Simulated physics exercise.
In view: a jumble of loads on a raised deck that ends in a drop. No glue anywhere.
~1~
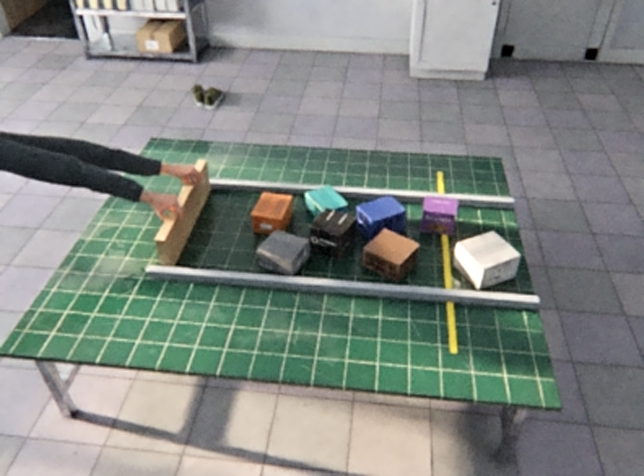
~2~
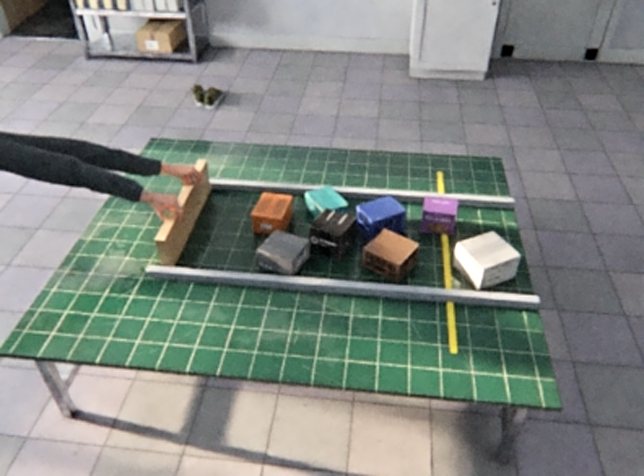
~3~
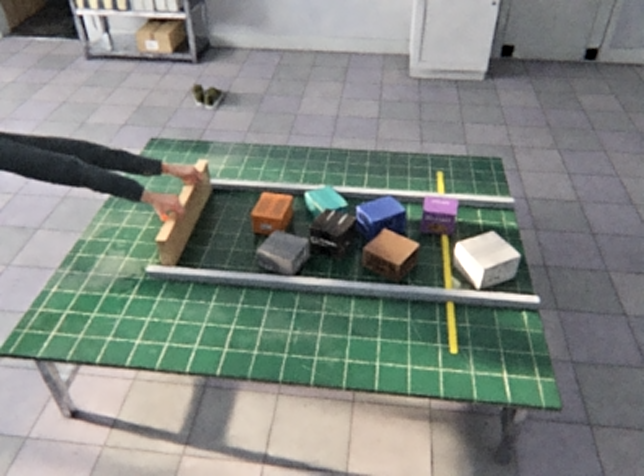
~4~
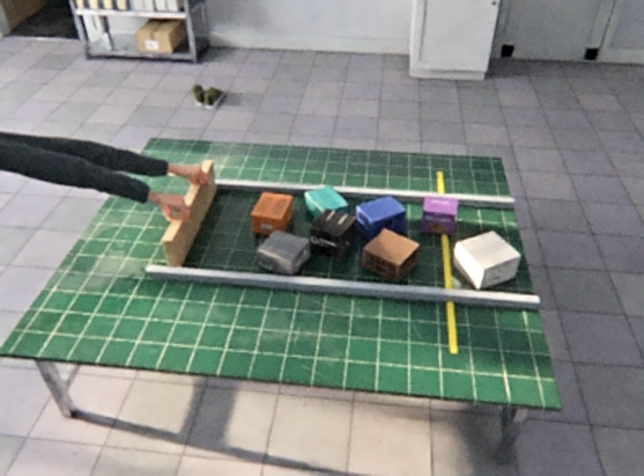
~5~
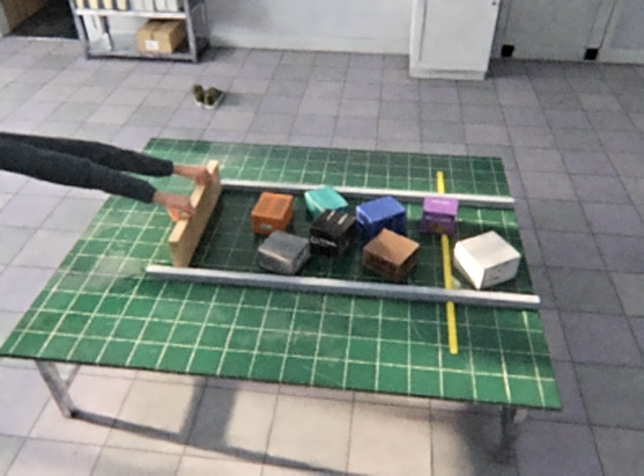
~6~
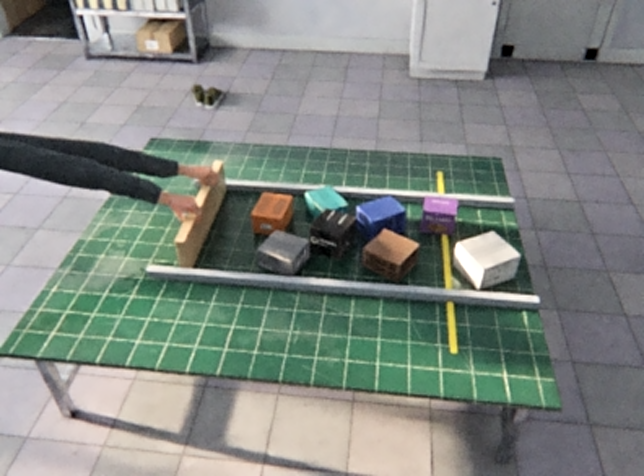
Two hands sliding a wooden plank slightly right between metal rails on a green gridded table, while the coloured boxes stay still.
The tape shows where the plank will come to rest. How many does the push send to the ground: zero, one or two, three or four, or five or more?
Outcome: The number that fall off is one or two.
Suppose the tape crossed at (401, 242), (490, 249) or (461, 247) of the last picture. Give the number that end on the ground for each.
In that order 0, 5 and 3.
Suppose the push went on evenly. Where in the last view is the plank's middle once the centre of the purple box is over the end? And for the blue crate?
Its middle is around (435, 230) and around (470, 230).
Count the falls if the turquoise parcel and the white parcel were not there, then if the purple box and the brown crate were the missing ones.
Fallen: 1, and 1 in the other try.
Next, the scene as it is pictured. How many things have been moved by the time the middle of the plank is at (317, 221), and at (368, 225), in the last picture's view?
6 and 8.
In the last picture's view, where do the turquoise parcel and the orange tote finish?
The turquoise parcel stops around (463, 206); the orange tote around (462, 227).
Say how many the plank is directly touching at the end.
In contact: 3.
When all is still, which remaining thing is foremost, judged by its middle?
The brown crate.
Soon after, none off yet; white parcel at rest near (486, 260); purple box at rest near (439, 215); brown crate at rest near (391, 255).
By the end, the number that fall off is one or two; fallen, purple box and white parcel.
